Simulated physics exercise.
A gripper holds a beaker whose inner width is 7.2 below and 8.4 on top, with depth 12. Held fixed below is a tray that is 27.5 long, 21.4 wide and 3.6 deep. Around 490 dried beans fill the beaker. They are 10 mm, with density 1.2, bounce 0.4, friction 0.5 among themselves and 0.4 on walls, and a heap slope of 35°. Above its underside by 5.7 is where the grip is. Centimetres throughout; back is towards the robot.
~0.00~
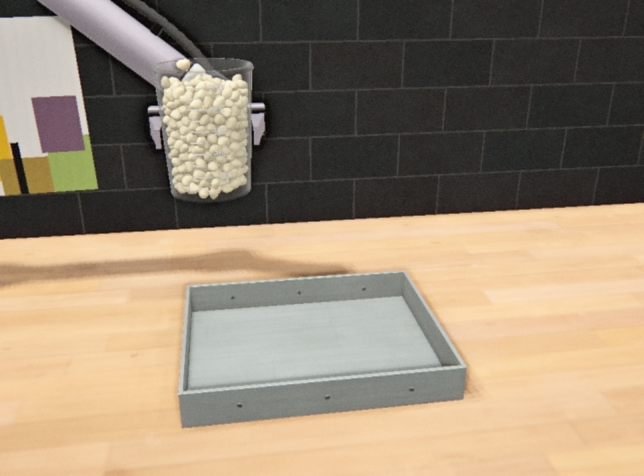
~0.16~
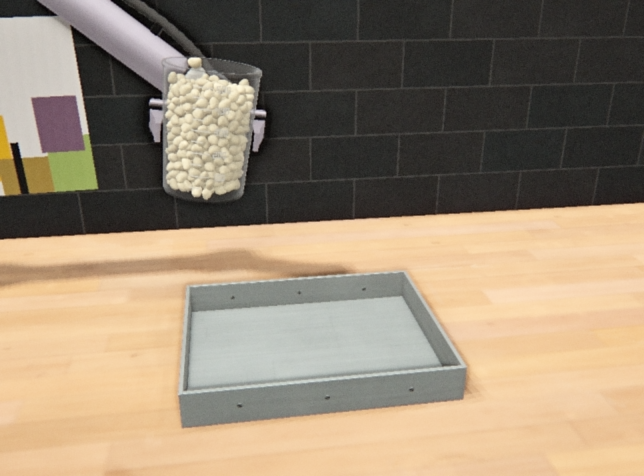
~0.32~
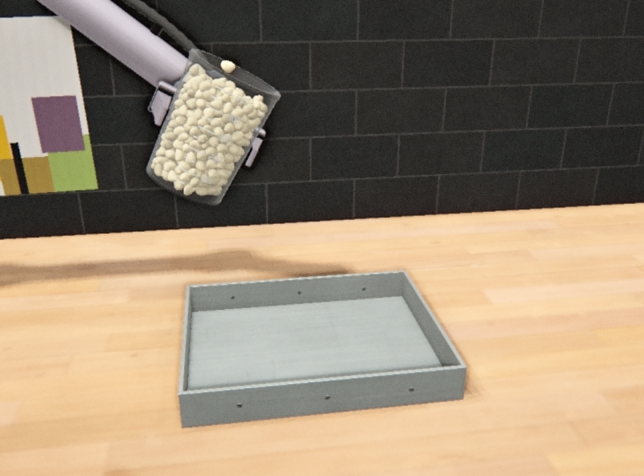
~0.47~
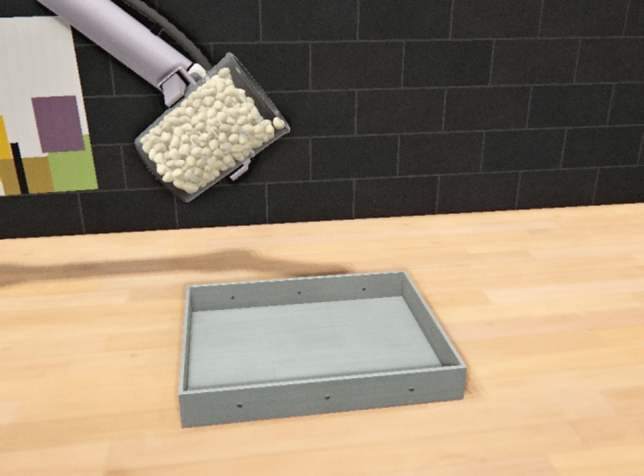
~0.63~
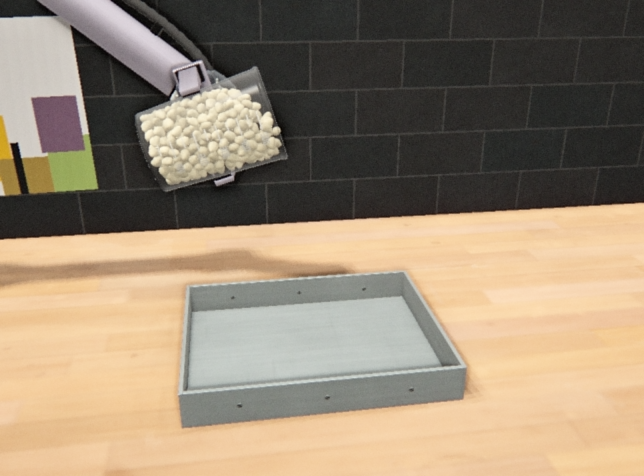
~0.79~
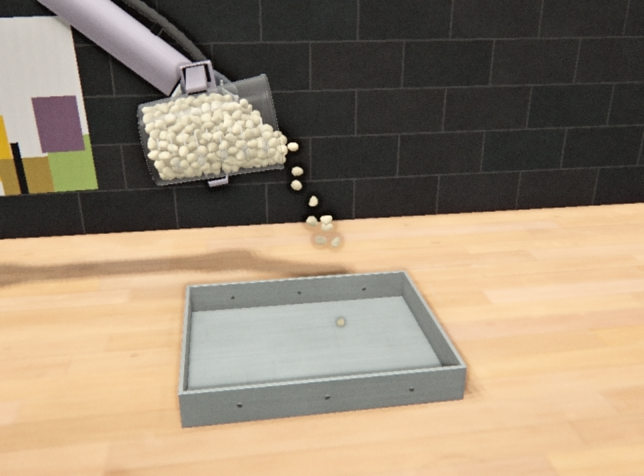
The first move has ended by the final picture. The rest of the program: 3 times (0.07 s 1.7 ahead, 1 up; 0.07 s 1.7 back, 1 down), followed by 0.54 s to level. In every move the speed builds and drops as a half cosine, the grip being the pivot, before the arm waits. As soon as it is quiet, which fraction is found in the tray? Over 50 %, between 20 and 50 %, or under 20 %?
Over 50 %.
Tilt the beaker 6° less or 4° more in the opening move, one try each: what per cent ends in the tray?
I'd expect close to 50 and then 70 per cent.
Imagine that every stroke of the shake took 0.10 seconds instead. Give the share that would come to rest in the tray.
That gives about 45 percent.
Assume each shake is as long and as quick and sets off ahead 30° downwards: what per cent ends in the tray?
About 30 per cent.
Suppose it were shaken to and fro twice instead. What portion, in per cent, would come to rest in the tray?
50 %.
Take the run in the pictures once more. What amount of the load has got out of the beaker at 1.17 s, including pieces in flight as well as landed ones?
Around 50 percent at that moment.
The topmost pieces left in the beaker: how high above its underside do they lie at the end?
The top sits some 7.5 cm up.
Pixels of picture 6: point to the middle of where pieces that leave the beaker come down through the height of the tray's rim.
Estimated centre near (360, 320) in pixels.
After 1.17 s, tilted 81° forward, highest piece 28 above the table; 248 in the beaker, 143 in the tray, 96 in flight or on a rim.
After 1.56 s, tilted 23° forward, highest piece 30 above the table; 303 in the tray, 177 in the beaker, 5 on the table or floor, 2 in flight or on a rim.
After 1.95 s, level, highest piece 28 above the table; 305 in the tray, 177 in the beaker, 5 on the table or floor.
After 3.00 s, level, highest piece 28 above the table; 305 in the tray, 177 in the beaker, 5 on the table or floor.
At rest, 305 in the tray, 177 in the beaker, 5 on the table or floor. That is 63 % in the tray.
